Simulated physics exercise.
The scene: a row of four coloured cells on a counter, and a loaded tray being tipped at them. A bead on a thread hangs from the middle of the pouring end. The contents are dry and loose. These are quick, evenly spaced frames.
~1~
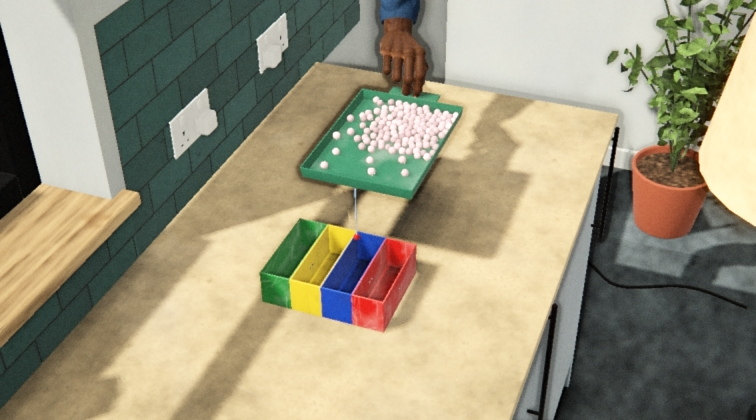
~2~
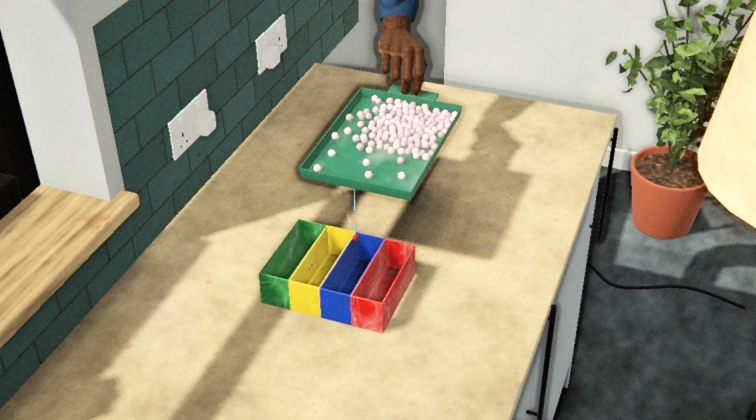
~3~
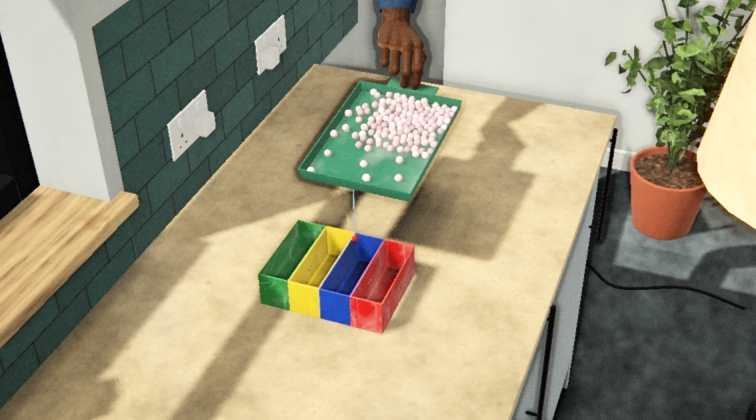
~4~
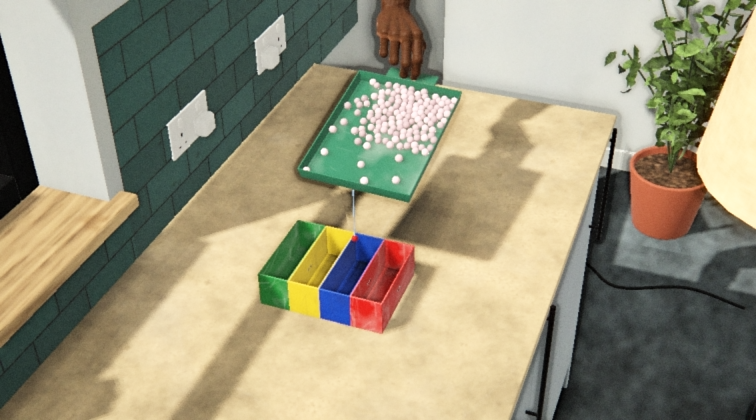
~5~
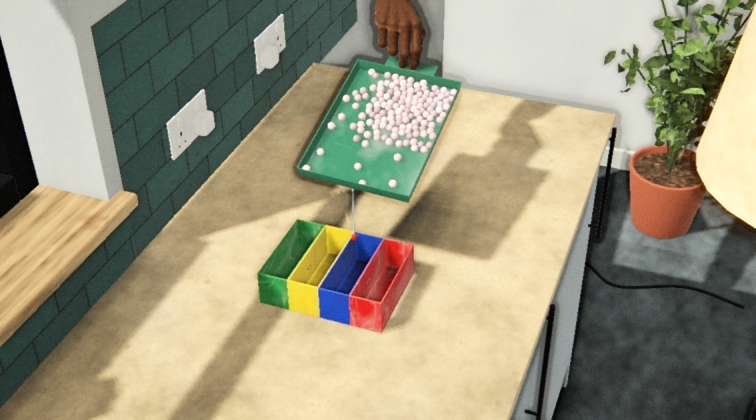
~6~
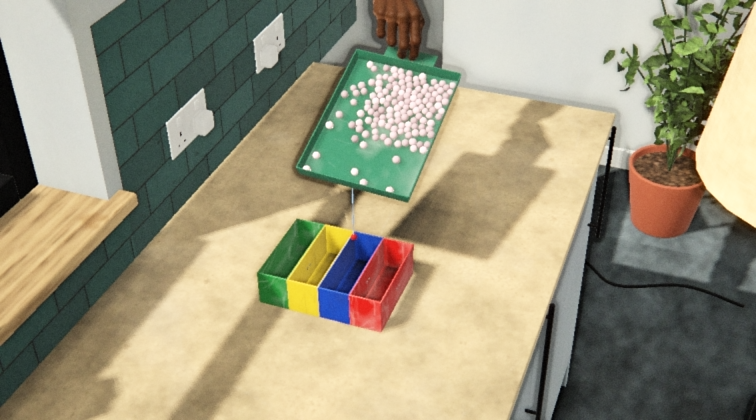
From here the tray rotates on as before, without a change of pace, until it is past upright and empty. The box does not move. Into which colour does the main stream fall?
Fullest: The red cell.
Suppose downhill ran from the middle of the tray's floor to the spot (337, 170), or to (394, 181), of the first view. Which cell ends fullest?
One: That green cell. Two: The red one.
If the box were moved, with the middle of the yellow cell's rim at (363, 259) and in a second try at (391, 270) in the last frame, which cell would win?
At the first place the cell in blue, at the second yellow.
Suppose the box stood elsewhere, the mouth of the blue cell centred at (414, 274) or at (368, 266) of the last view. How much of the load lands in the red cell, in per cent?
The first gives 0 %, the second 40 %.
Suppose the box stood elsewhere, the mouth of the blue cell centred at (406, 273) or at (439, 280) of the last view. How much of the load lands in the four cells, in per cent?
About 90 and 70 per cent.
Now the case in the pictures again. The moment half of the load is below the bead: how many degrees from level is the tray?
Near 95 degrees.
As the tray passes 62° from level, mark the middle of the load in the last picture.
Around (377, 191).
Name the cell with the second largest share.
Next in line is the cell in blue.
Shortly afterwards, tray tipped steeply; near two thirds on the tray; a little in the red cell; only a few in the blue cell; only a few in the yellow cell; only a few in the green cell; near a quarter falling or outside the box.
Next, tray tipped right over; near a quarter on the tray; near a quarter in the red cell; a little in the blue cell; only a few in the yellow cell; only a few in the green cell; near a third falling or outside the box.
Some moments later, tray tipped past a quarter turn; near a third in the red cell; near a quarter in the blue cell; a little in the yellow cell; only a few in the green cell; near a third falling or outside the box.
In the end, tray tipped past a quarter turn; near a third in the red cell; near a quarter in the blue cell; a little in the yellow cell; only a few in the green cell; near a third outside the box.
